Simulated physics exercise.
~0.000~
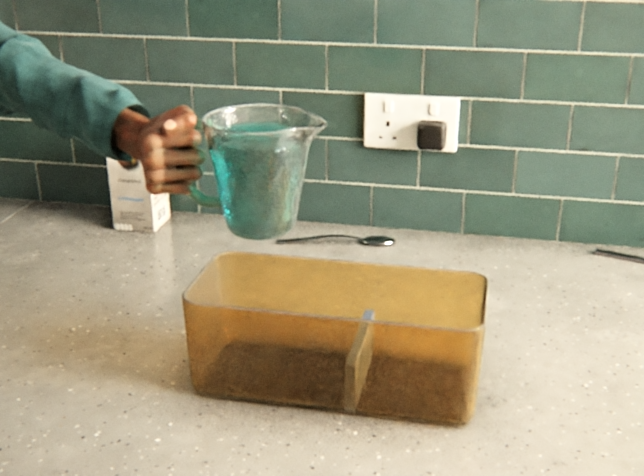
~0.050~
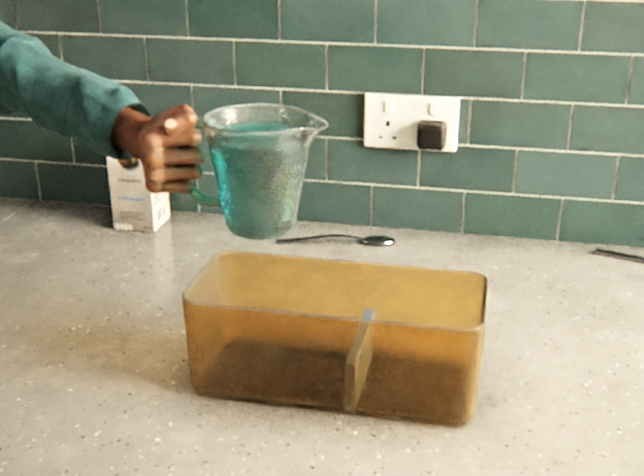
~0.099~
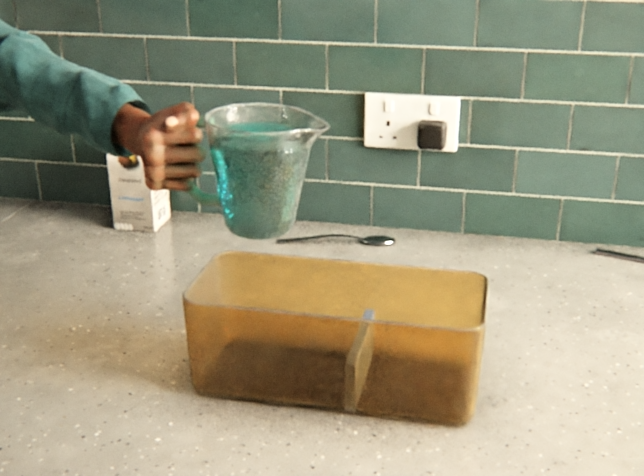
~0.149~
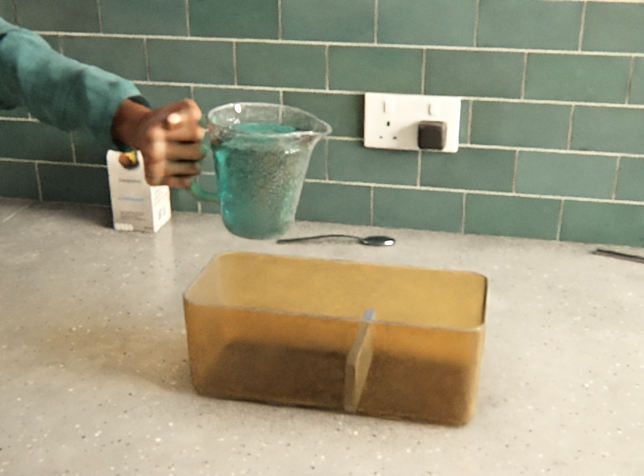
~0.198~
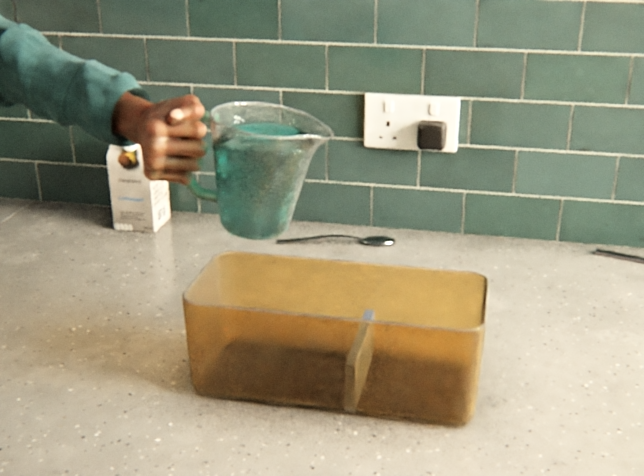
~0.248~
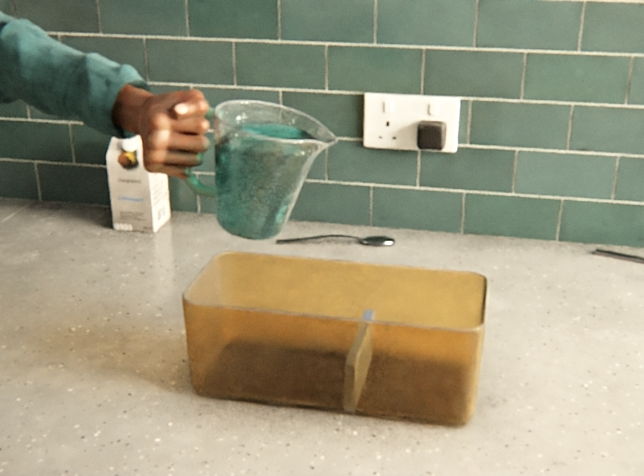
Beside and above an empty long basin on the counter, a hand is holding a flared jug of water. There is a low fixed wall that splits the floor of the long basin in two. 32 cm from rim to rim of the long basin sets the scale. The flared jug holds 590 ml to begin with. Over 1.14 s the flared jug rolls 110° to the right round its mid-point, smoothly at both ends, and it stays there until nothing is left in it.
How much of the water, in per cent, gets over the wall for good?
74 %.
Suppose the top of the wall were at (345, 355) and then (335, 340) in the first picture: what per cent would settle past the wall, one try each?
Respectively close to 80 and 95 %.
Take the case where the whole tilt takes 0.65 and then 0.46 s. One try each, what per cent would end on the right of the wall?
Some 50 and 45 per cent, in that order.
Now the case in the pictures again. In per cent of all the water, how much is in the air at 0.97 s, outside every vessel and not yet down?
I'd put it at about 12 per cent of the liquid.
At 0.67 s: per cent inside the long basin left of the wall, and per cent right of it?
Left roughly 0, right roughly 10.
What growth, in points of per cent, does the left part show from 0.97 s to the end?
Close to 16% of the whole.
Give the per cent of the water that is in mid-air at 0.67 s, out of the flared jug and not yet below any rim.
Around 18 in a hundred.
After 0.67 s the tilt is 69° and 71 per cent is still to pour, 0 is left of the wall and 10 right of it.
After 0.97 s the tilt is 104° and 13 per cent is still to pour, 10 is left of the wall and 65 right of it.
After 1.29 s the tilt is 110° and 0 per cent is still to pour, 26 is left of the wall and 74 right of it.
After 1.64 s the tilt is 110° and 0 per cent is still to pour, 26 is left of the wall and 74 right of it.
In the end 26 per cent lies left of the wall, 74 right of it and 1 outside.
